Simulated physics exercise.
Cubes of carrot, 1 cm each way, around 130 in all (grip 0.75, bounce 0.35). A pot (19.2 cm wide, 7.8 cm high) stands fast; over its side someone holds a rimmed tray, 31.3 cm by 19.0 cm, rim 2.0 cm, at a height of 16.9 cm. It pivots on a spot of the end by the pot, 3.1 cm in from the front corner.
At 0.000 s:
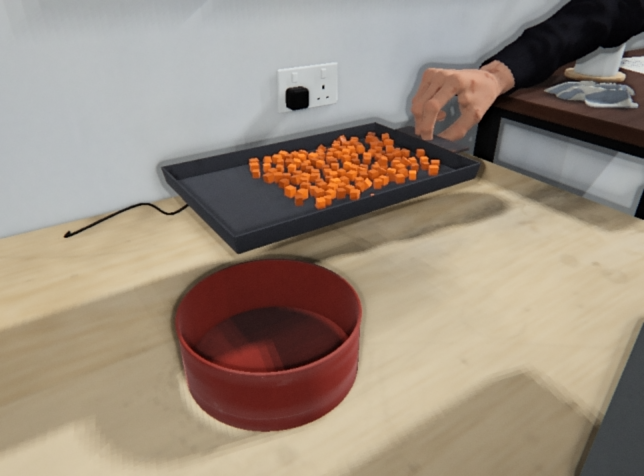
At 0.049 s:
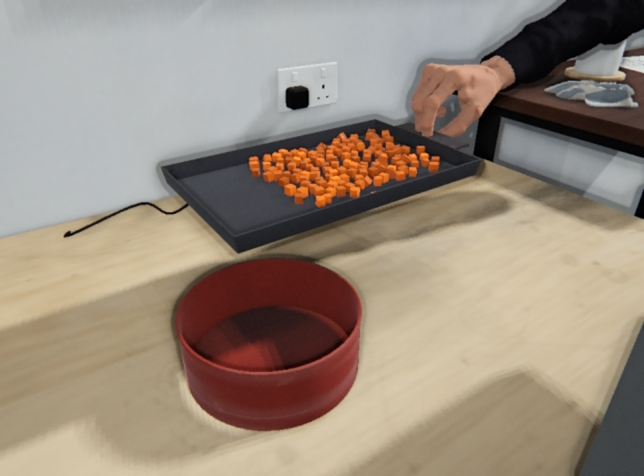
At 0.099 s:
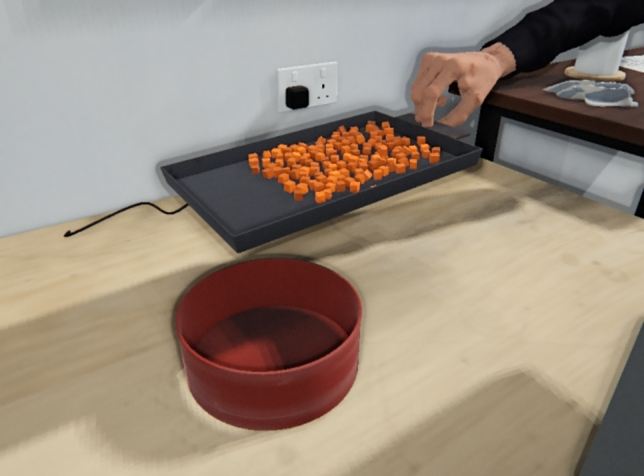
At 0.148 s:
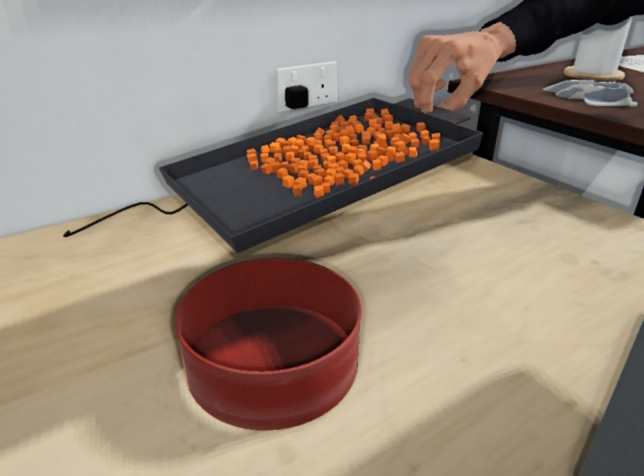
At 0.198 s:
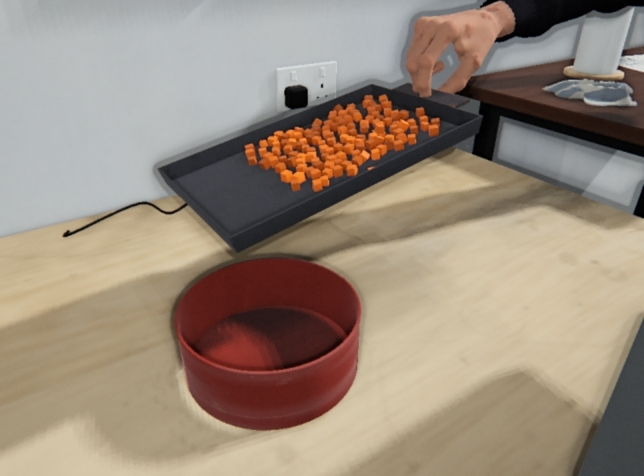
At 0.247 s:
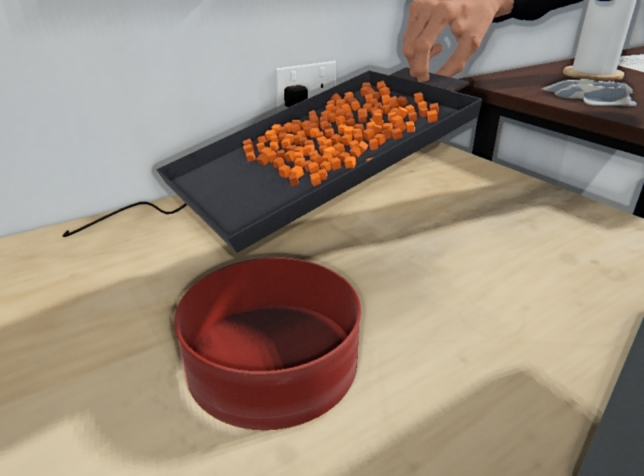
A hand lifts the right end of a dark tray of orange cubes, tilting it leftward.
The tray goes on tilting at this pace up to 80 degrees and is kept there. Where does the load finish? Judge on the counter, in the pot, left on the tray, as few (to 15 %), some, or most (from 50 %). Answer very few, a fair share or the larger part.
On the counter: The larger part; in the pot: Very few; left on the tray: A fair share.
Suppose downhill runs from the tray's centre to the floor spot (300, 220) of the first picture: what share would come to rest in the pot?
About 25 per cent.
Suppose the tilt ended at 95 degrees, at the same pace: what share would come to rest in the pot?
It would be near 10 per cent.
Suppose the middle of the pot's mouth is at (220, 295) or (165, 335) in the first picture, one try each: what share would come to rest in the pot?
Some 15 and 25 per cent.
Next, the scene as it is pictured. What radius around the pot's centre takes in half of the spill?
Some 26 cm.
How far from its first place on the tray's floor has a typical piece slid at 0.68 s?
About 5 cm.
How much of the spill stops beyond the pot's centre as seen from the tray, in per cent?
Some 100 per cent.
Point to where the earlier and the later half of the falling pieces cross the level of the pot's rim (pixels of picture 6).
At about (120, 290), then at (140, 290).
After 0.68 s, tilt 46 degrees; the tray holds 100 %, the pot 0 %.
Then, at 0.96 s, tilt 67 degrees; the tray holds 60 %, the pot 0 %.
After 1.35 s, tilt 80 degrees; the tray holds 40 %, the pot 0 %.
In the end, at 2.4 s, counter 60 %, pot 0 %, tray 40 %.
